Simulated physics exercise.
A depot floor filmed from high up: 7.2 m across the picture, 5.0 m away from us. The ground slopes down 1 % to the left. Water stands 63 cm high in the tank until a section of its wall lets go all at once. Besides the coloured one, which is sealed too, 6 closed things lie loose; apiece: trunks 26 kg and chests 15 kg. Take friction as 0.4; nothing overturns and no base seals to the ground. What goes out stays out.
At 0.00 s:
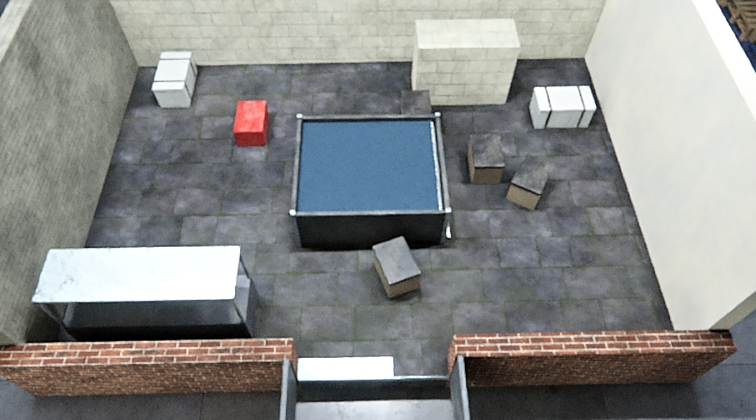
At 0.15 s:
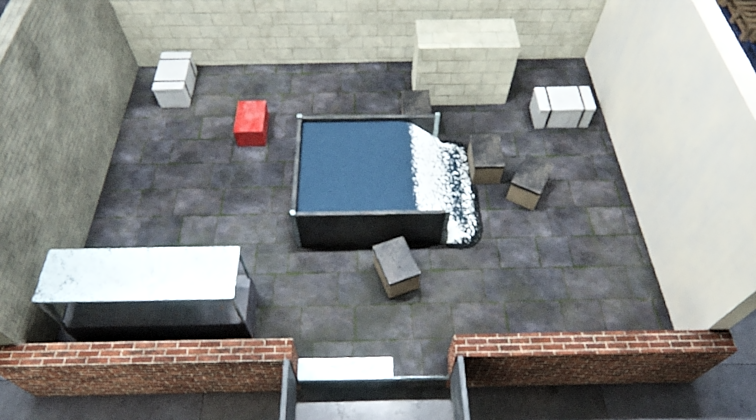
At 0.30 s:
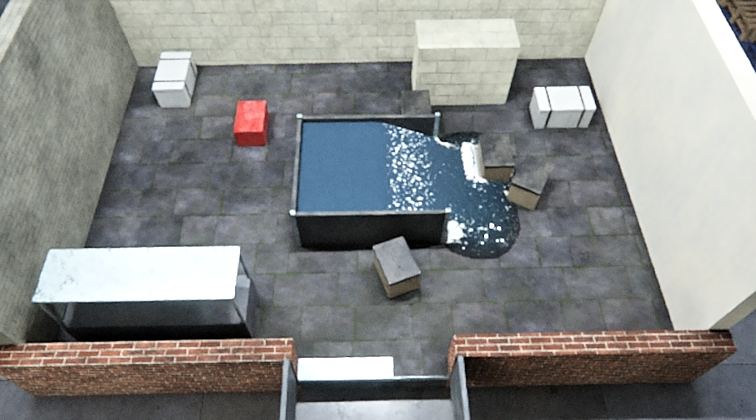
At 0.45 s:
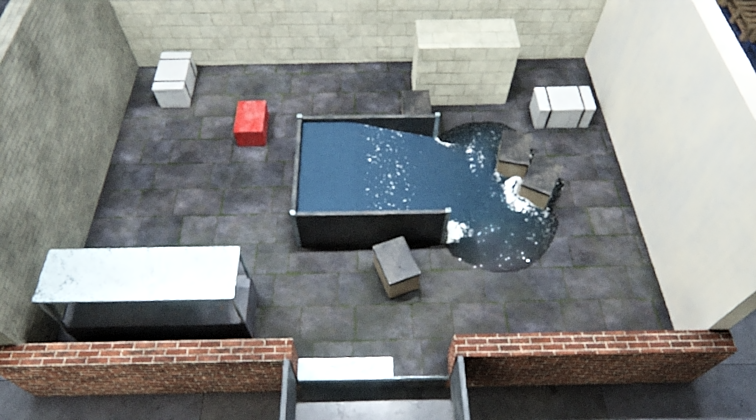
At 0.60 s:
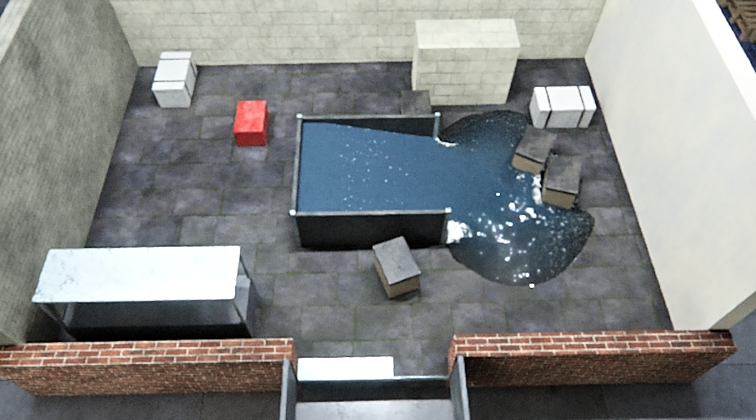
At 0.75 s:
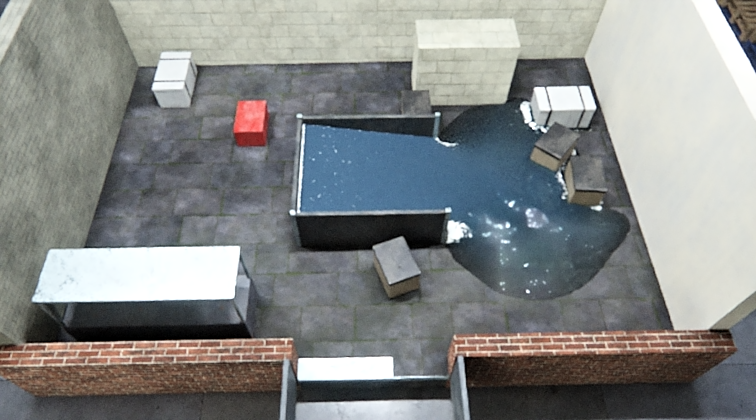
Water pours from the open right side of a tank and pushes two boxes right.
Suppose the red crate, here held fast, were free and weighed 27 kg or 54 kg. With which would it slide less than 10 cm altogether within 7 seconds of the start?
For it, the smaller load will do.
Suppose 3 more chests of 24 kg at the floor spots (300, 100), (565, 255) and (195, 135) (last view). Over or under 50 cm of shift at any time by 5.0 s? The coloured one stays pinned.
In that order: Under, more, under.
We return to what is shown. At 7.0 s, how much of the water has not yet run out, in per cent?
Some 96 per cent remains.
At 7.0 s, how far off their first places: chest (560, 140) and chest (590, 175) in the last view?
In that order: 200 cm, 100 cm.
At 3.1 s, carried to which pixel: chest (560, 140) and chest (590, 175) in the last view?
Around (560, 62) and (624, 173).
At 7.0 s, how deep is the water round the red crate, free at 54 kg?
About 3 cm.
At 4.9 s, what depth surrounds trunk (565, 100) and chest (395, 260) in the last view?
About 10 and 6 cm.
After 1.4 s the red crate would be 0 cm from its start with 27 kg and 0 cm from its start with 54 kg; 0 cm of water round it then.
After 3.1 s the red crate would be 0 cm from its start with 27 kg and 0 cm from its start with 54 kg; 0 cm of water round it then.
After 4.9 s the red crate would be 0 cm from its start with 27 kg and 0 cm from its start with 54 kg; 2 cm of water round it then.
After 7.0 s the red crate would be 0 cm from its start with 27 kg and 0 cm from its start with 54 kg; 3 cm of water round it then.
